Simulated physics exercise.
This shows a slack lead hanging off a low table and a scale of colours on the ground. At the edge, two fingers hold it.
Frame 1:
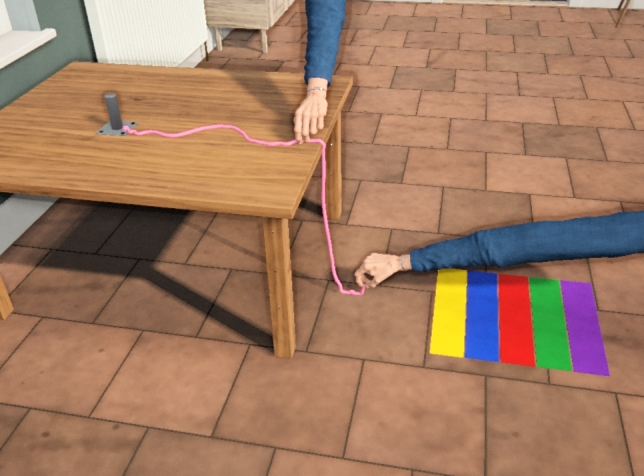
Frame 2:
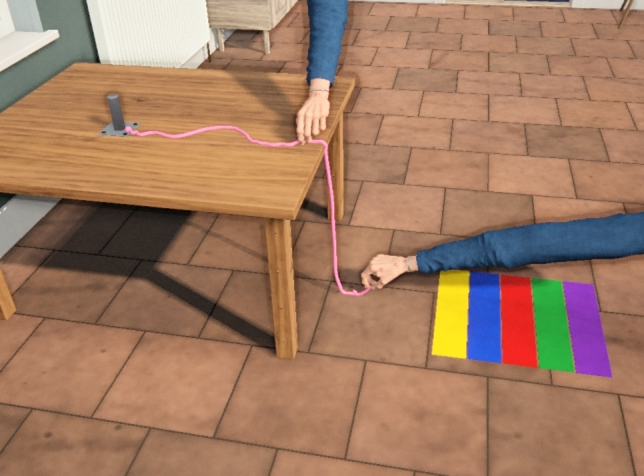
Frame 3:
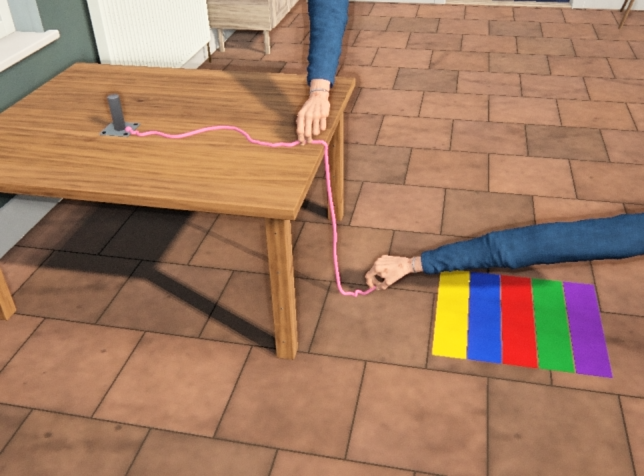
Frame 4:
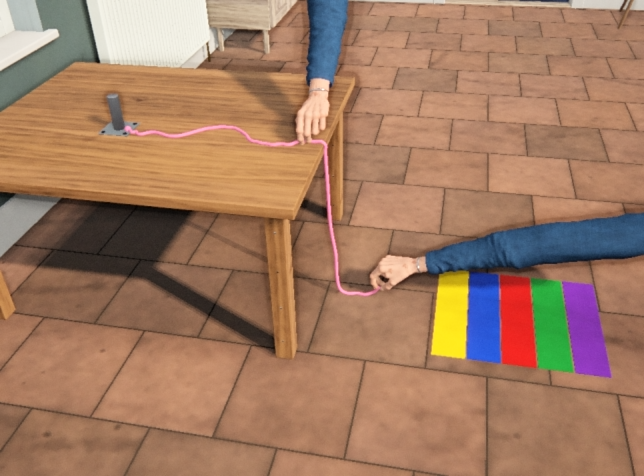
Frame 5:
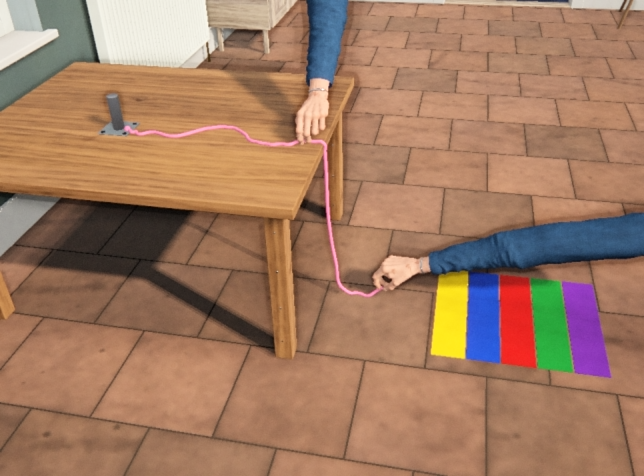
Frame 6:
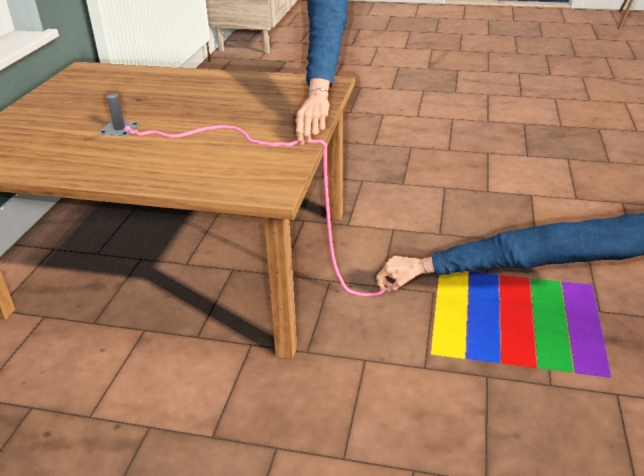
In the video, one hand presses a pink cord at a wooden table's edge while another holds its hanging end near the tiled floor, shifting it slightly rightward, on the left side of a strip of coloured bands.
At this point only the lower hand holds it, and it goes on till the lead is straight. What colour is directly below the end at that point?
The colour below it is red.
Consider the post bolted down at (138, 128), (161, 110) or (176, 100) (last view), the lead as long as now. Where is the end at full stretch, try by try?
Around (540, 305), (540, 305) and (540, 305).
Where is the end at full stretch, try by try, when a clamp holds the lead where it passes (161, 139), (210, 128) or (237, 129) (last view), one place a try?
Going through the three tries, you get (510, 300), (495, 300) and (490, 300).
Soon after, end near (467, 297); over yellow.
After that, end near (498, 301); over blue.
At the stop, end near (517, 303); over red. The red one.
